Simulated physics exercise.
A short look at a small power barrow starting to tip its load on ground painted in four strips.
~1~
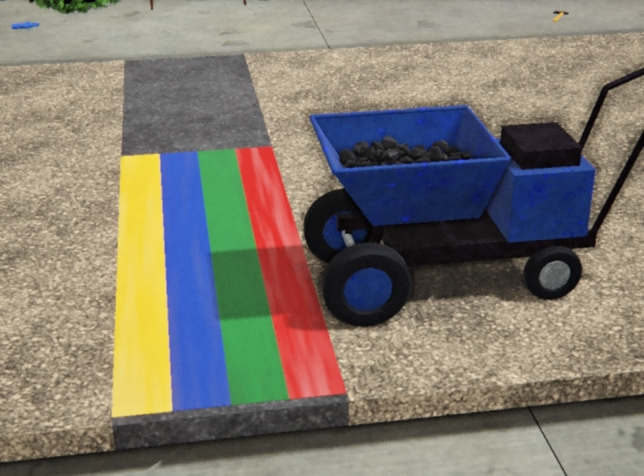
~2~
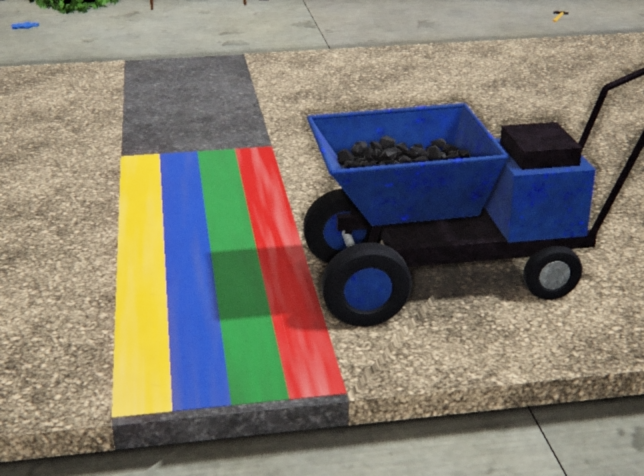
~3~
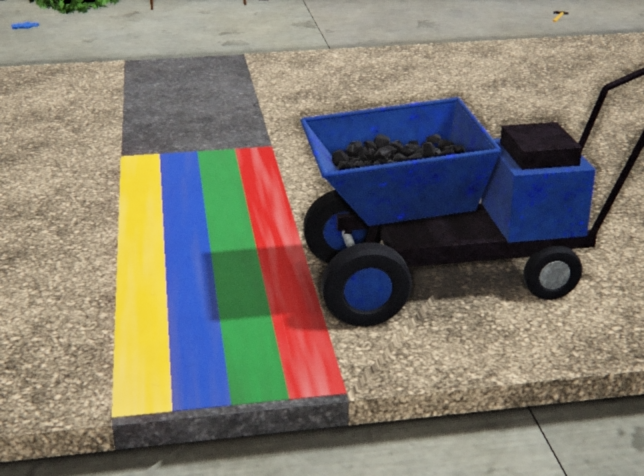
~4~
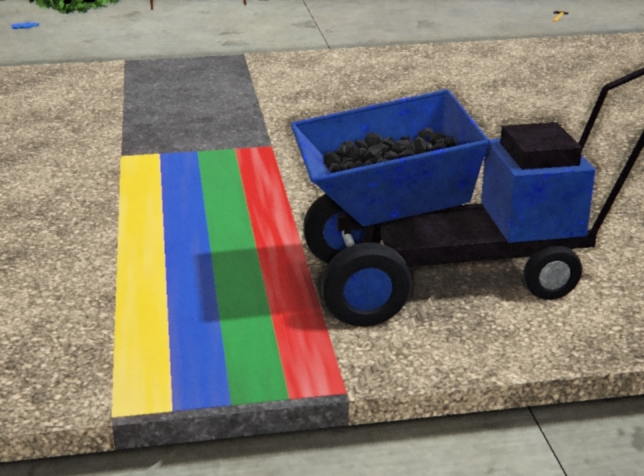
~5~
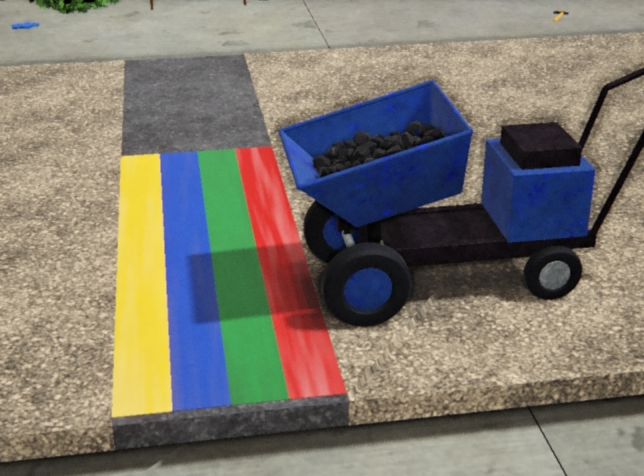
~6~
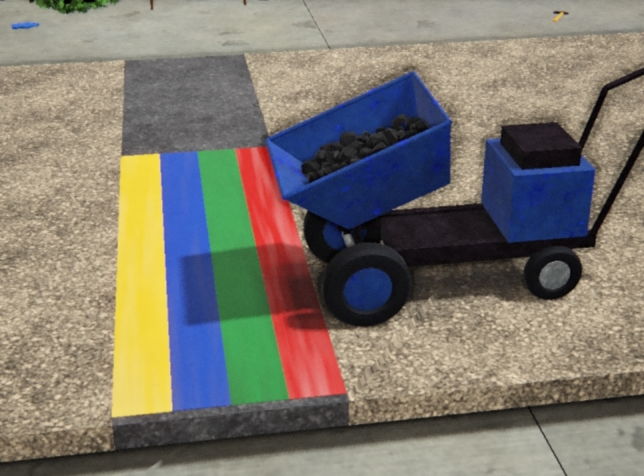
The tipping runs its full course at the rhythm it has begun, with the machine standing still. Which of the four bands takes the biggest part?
The blue strip carries the most.
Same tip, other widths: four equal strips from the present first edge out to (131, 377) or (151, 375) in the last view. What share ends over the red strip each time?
The first gives 0 %, the second 0 %.
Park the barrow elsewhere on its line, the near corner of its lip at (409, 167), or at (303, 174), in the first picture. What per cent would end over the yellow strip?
First some 10, then 40 per cent.
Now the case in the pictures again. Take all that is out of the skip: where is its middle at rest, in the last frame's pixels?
Close to (182, 305).
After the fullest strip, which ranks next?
Second comes the yellow strip.
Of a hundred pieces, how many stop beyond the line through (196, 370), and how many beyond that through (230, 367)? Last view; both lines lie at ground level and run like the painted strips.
In turn 40 and 70 in a hundred.
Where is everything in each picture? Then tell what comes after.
Lip of the skip (334, 172), level; top of the load (408, 163), lumps of coal; red strip (308, 355); green strip (253, 360); blue strip (198, 366); yellow strip (142, 371), in the first picture.
Lip of the skip (332, 173), tipped barely; top of the load (406, 162), in the second picture.
Lip of the skip (324, 175), tipped barely; top of the load (400, 160), in the third picture.
Lip of the skip (313, 180), tipped a little; top of the load (426, 159), in the fourth picture.
Lip of the skip (299, 188), tipped clearly; top of the load (415, 154), in the fifth picture.
Lip of the skip (285, 198), tipped clearly; top of the load (410, 145); red strip (308, 355); green strip (253, 360); blue strip (198, 366); yellow strip (142, 371), in the sixth picture.
Just after the last frame, skip tipped steeply; every one in the skip.
A moment on, skip tipped right over; the larger part in the skip; just a few over the green strip; roughly a quarter over the blue strip.
Further on, skip tipped right over; roughly a quarter in the skip; about a tenth over the green strip; roughly a third over the blue strip; roughly a quarter over the yellow strip; just a few off the paint.
When it is over, skip tipped right over; roughly a quarter in the skip; not one over the red strip; about a tenth over the green strip; roughly a third over the blue strip; roughly a quarter over the yellow strip; just a few off the paint.
